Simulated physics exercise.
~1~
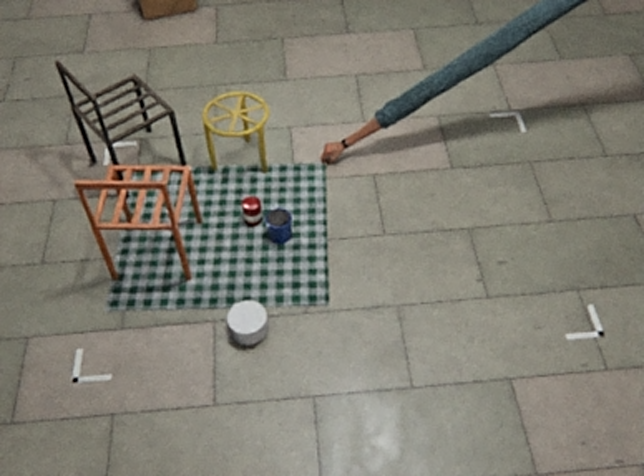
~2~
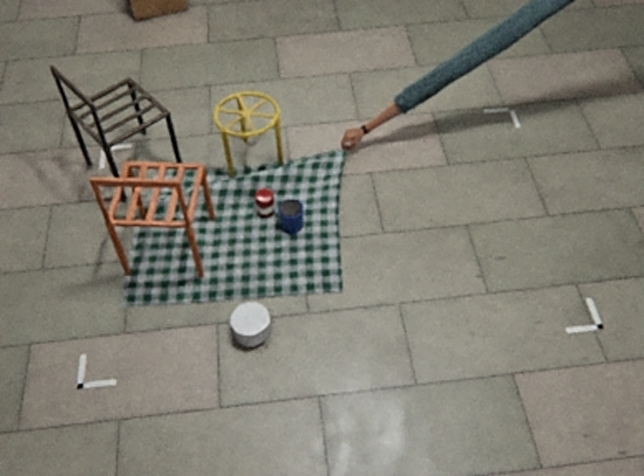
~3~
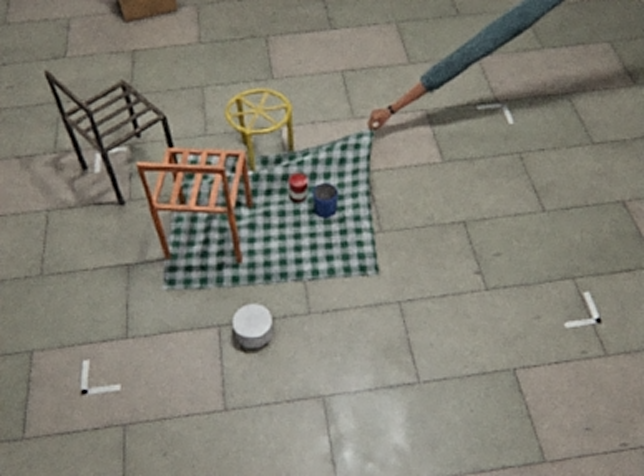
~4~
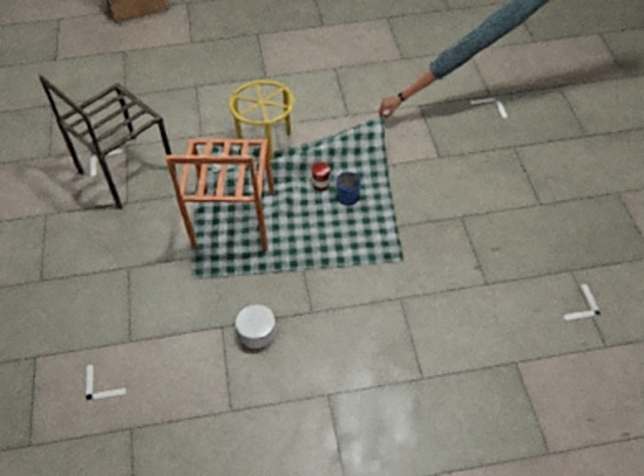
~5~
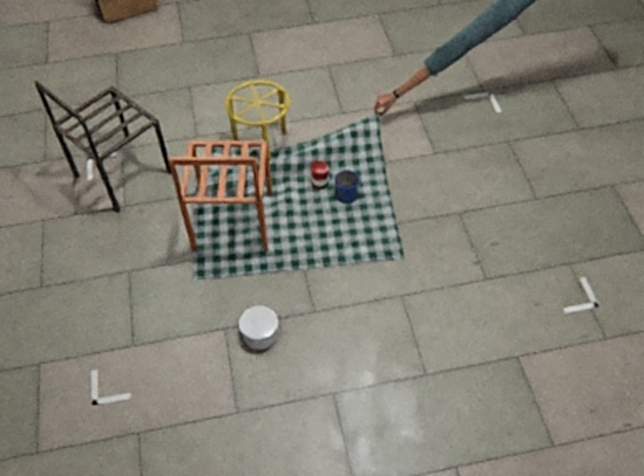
The video shows a hand pulling a checkered cloth by its corner rightward and up across a tiled floor, carrying an orange chair, red pot and blue pot along while a yellow stool shifts slightly, ending with the corner still held and the black chair and white tub left behind.
